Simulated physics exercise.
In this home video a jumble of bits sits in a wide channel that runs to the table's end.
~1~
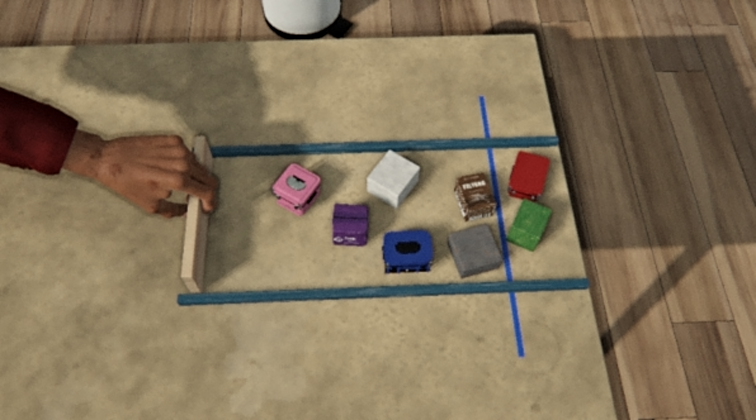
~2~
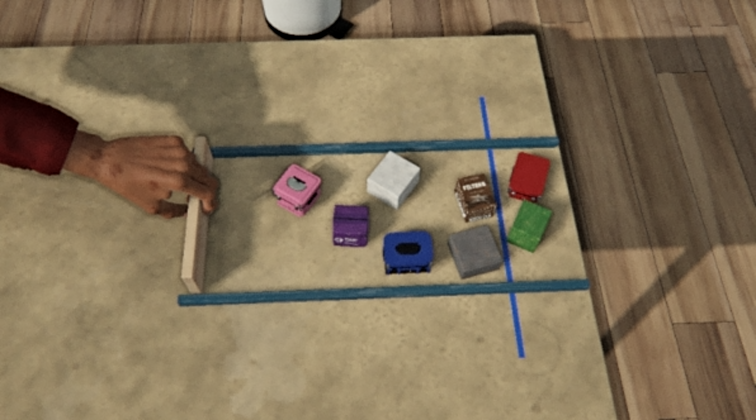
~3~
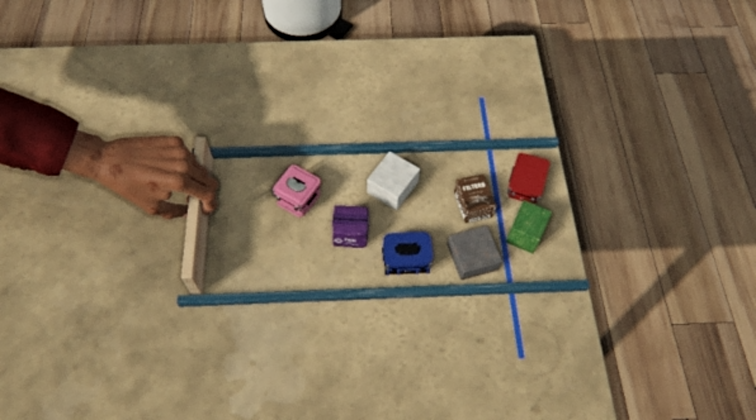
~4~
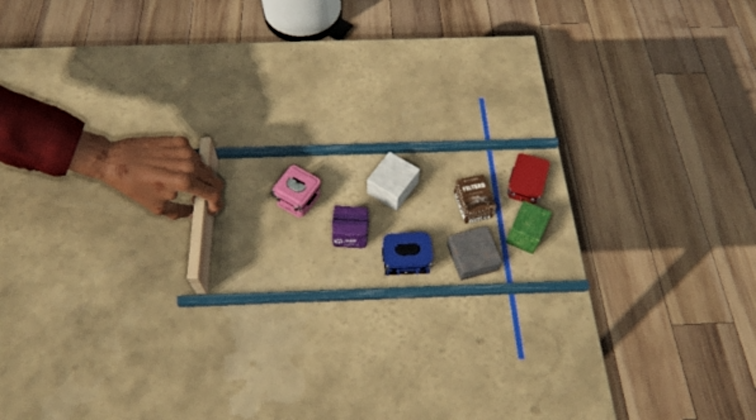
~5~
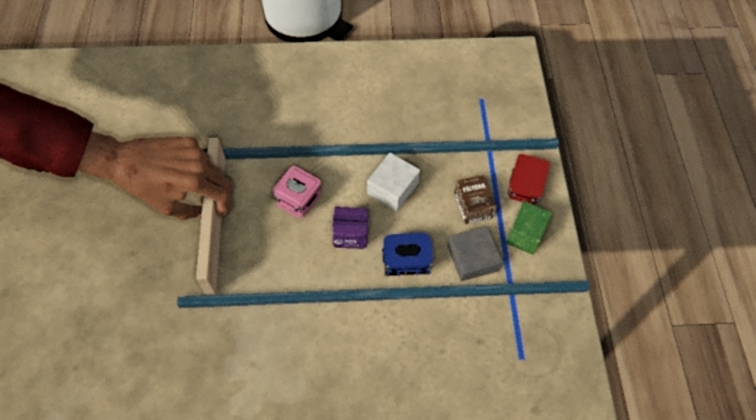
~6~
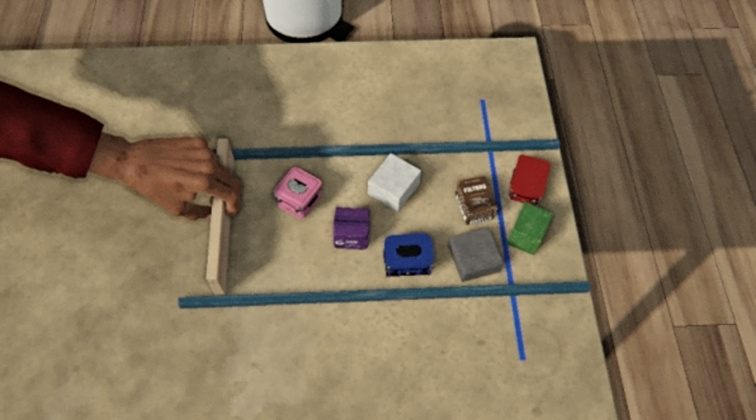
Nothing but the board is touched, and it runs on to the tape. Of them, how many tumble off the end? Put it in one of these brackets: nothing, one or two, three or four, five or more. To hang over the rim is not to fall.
Missing from the table at the end: One or two.
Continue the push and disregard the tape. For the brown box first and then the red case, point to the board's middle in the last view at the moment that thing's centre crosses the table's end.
The middle sits near (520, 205) for the first and near (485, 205) for the other.
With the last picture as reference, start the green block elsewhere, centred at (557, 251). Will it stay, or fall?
Result: It does not stay.
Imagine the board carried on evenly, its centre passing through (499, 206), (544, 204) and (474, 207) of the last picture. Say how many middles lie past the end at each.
The counts would come out as 2, 5 and 0.
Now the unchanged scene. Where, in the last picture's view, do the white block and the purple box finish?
In the last picture, roughly (547, 168) and (520, 214).
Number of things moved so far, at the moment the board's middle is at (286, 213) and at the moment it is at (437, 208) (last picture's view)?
In order, the tallies are 1 and 8.
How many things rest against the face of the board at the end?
It's 3 of them.
Soon after, none off yet; red case at rest near (529, 181); green block at rest near (530, 229); brown box at rest near (476, 200).
After that, none off yet; red case at rest near (529, 181); green block at rest near (530, 229); brown box at rest near (479, 201).
And then, none off yet; red case displaced a little near (545, 184); green block displaced about its own width near (554, 229); brown box displaced about its own width near (517, 206).
In the end, the number that fall off is one or two; gone, green block and red case.
